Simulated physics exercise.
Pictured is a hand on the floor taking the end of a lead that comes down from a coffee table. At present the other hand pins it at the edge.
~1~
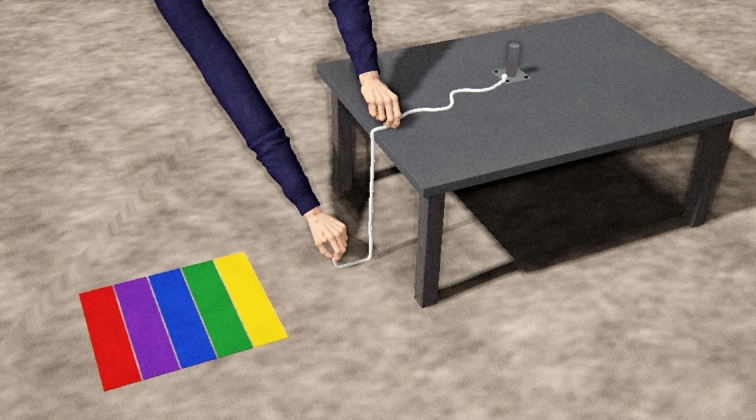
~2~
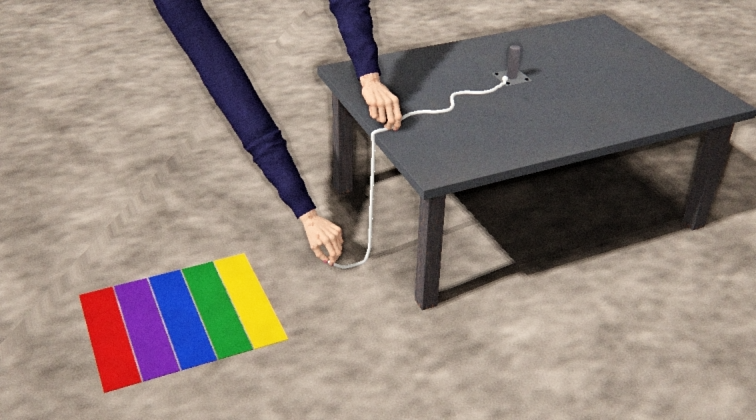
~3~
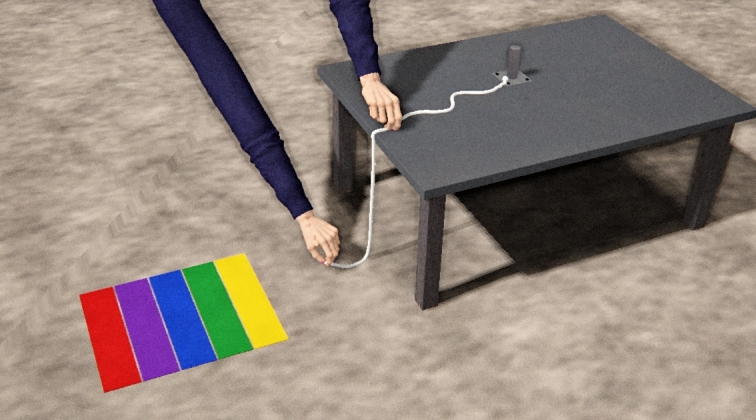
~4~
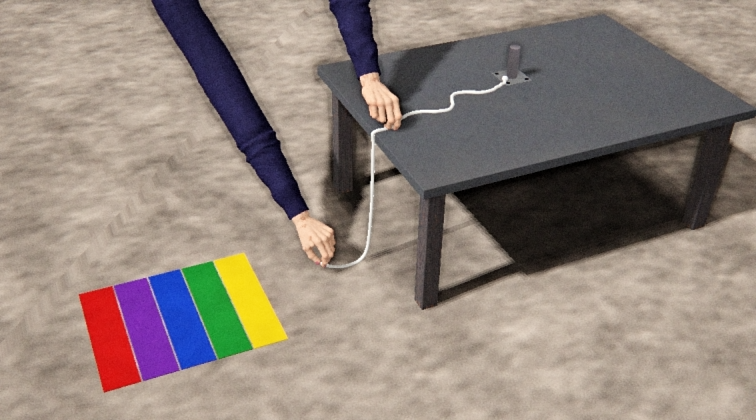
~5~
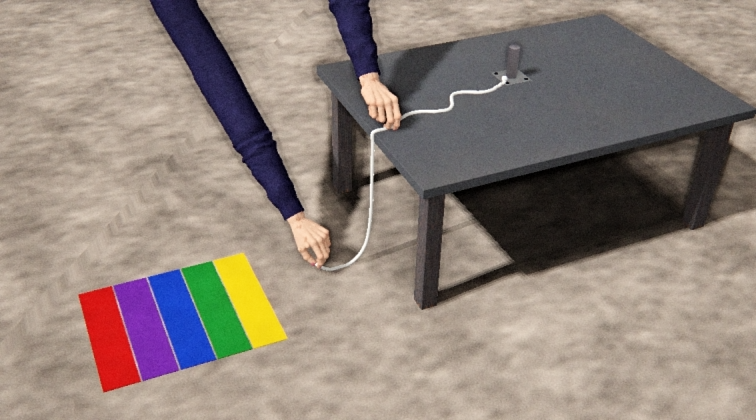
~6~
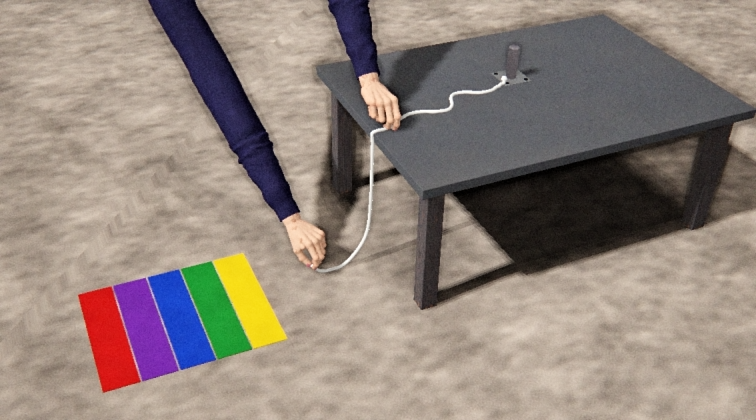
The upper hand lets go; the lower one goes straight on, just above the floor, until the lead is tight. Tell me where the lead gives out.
It gives out over the green strip.
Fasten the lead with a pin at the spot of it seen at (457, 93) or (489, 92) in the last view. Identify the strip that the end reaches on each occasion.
That would give green the first time and green the second.
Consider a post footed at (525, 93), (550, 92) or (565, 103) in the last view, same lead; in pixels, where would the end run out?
About (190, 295), (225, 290) and (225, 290).
Soon after, end near (269, 277); short of the strips.
Then, end near (228, 288); over yellow.
At full stretch, end near (205, 294); over green. It halts on the green strip.
